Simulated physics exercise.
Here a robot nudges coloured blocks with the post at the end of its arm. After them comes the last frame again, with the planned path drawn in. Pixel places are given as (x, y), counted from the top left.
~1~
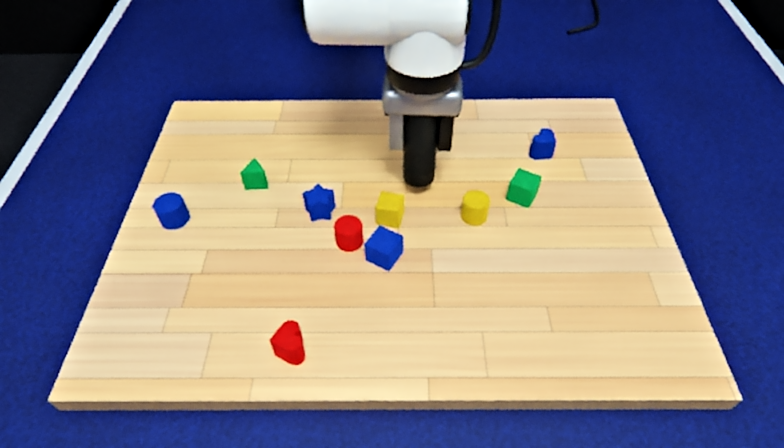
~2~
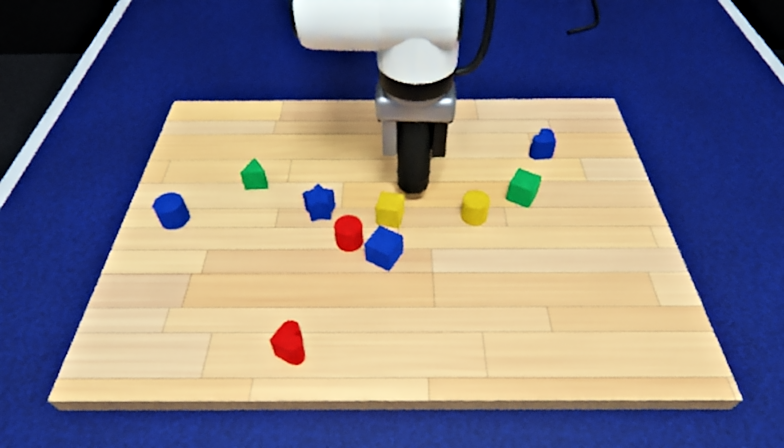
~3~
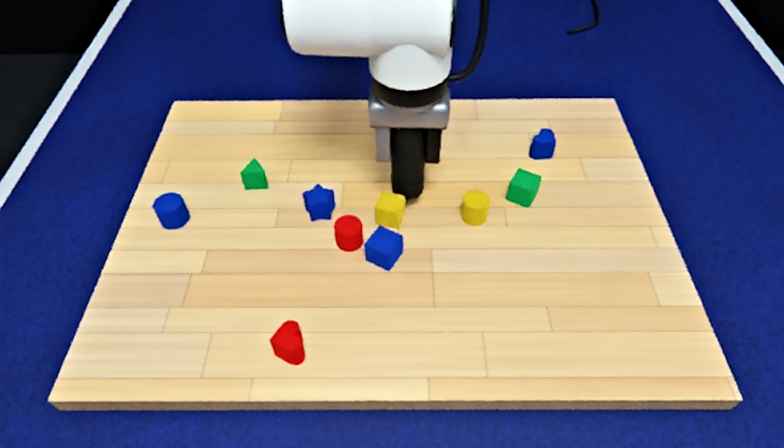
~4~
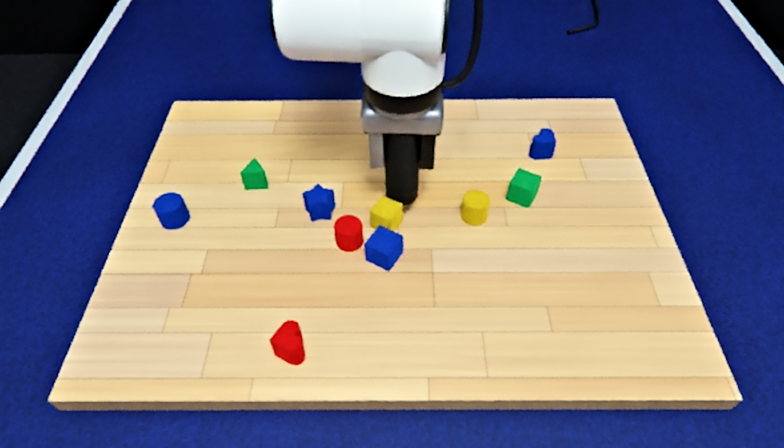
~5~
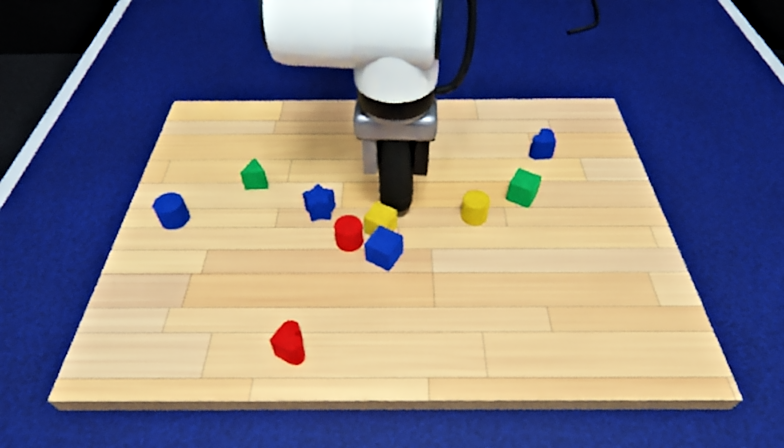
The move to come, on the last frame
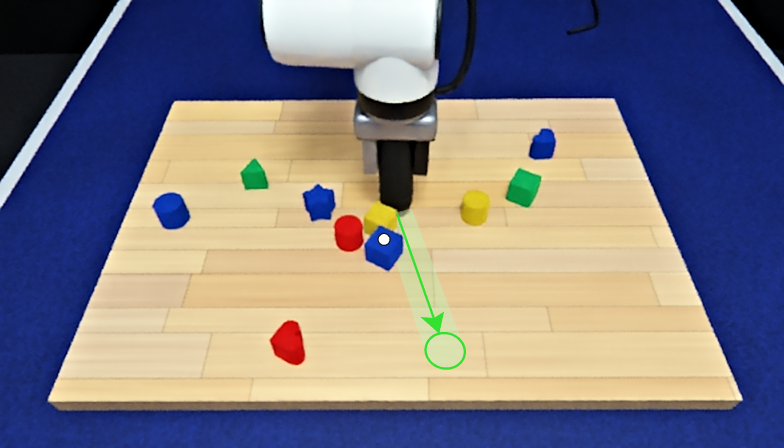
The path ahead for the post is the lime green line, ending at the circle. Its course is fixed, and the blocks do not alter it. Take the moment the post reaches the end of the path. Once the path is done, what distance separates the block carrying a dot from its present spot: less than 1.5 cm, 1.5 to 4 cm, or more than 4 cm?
It will fall in the lowest band, under 1.5 cm.
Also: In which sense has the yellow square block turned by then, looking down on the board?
Looking down: Clockwise.
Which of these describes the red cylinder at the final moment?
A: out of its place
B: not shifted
B - not shifted.
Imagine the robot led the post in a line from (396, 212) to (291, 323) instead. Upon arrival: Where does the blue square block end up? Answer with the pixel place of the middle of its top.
Expect it around (377, 258).
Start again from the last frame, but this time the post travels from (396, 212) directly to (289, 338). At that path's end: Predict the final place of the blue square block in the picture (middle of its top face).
In the picture, it is at (377, 261).
The drawn path runs in a line from (396, 212) to (445, 350); the dot is on the blue square block.
What follows on the original path. One third of the way, post (411, 242); yellow square block (375, 223), turned 45° clockwise; blue square block (378, 245), turned 35° anticlockwise.
Two thirds of the way, post (427, 288); yellow square block (375, 223), turned 45° clockwise; blue square block (378, 245), turned 35° anticlockwise.
At the end, post (446, 341); red cylinder not moved; yellow square block (375, 223), turned 45° clockwise; blue square block (378, 245), turned 35° anticlockwise.
